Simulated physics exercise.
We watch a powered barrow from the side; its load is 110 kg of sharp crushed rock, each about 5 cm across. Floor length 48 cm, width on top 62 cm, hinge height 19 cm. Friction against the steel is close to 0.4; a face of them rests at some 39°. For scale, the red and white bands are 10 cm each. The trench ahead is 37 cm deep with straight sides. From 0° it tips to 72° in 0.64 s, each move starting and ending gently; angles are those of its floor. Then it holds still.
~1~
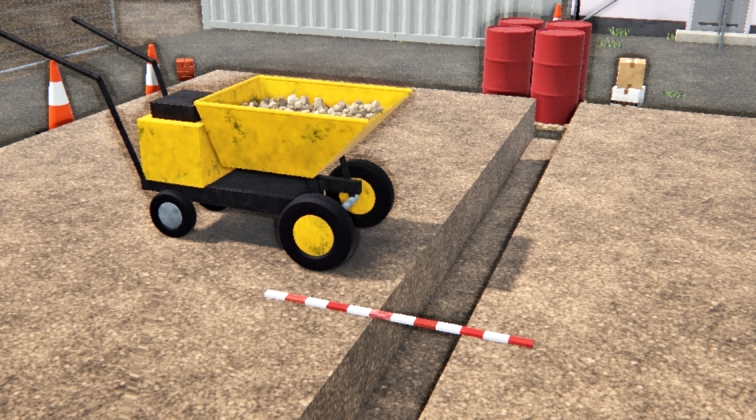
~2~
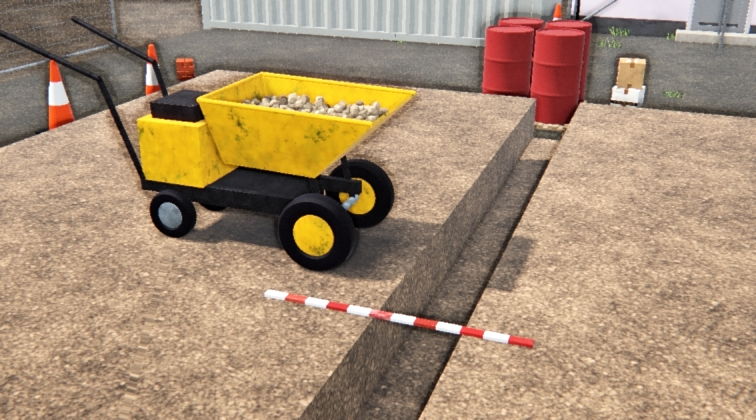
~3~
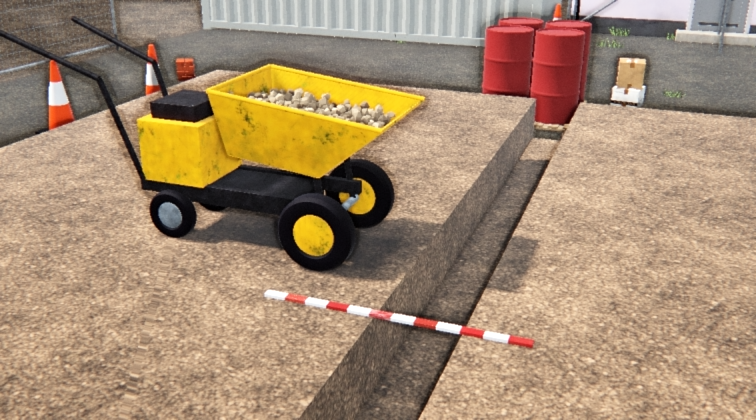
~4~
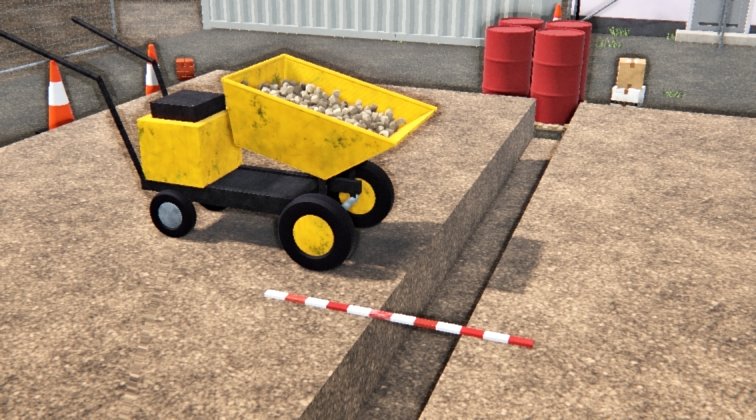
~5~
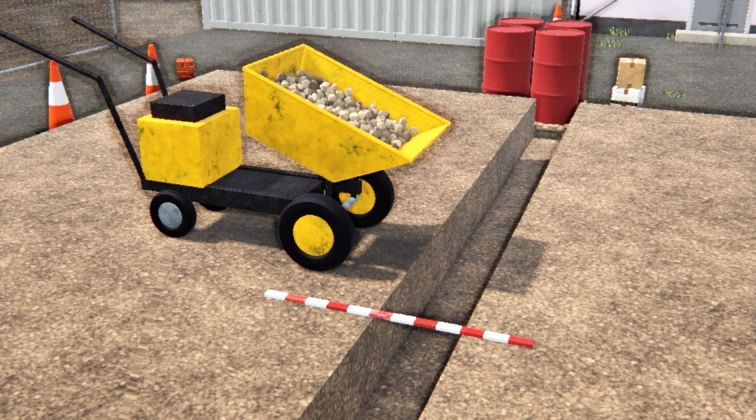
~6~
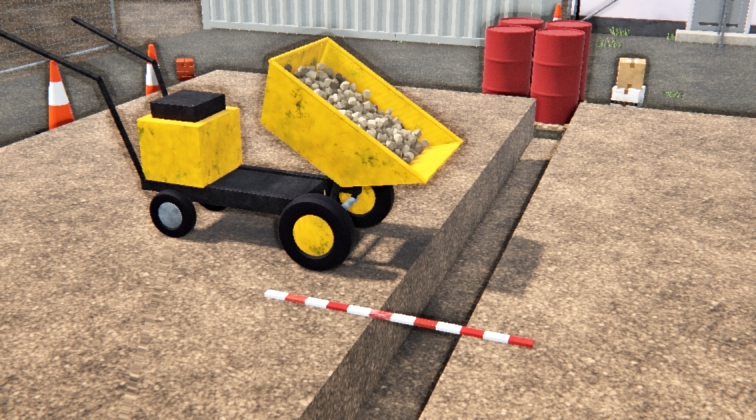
In a fenced dirt yard, a yellow powered barrow loaded with pale crushed rock stands beside a straight trench, near red drums and orange cones. Its tray starts level, then tilts gradually toward the right, the back rising steeply while the wheels stay still and the stones remain inside.
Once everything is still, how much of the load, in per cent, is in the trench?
Roughly 56 per cent ends in the trench.
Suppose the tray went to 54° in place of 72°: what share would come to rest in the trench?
It would be near 20 per cent.
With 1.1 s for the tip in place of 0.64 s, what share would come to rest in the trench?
It would be near 75 per cent.
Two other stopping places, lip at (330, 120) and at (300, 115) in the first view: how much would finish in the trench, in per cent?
First some 95, then 90 per cent.
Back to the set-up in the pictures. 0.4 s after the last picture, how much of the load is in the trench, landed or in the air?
About 15 per cent by then.
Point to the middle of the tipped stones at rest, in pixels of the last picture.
Their middle is at about (486, 311).
Then, 0.2 s after the last picture the floor is at 61°, 100 % in the tray; the foremost stones are at (440, 211).
Then, 0.4 s after the last picture the floor is at 72°, 73 % in the tray, 16 % in the trench, 11 % past the trench; the foremost stones are at (528, 269).
Then, 0.8 s after the last picture the floor is at 72°, 14 % in the tray, 42 % in the trench, 44 % past the trench; the foremost stones are at (670, 313).
Then, 2.7 s after the last picture the floor is at 72°, 0 % in the tray, 56 % in the trench, 44 % past the trench; the foremost stones are at (746, 333).
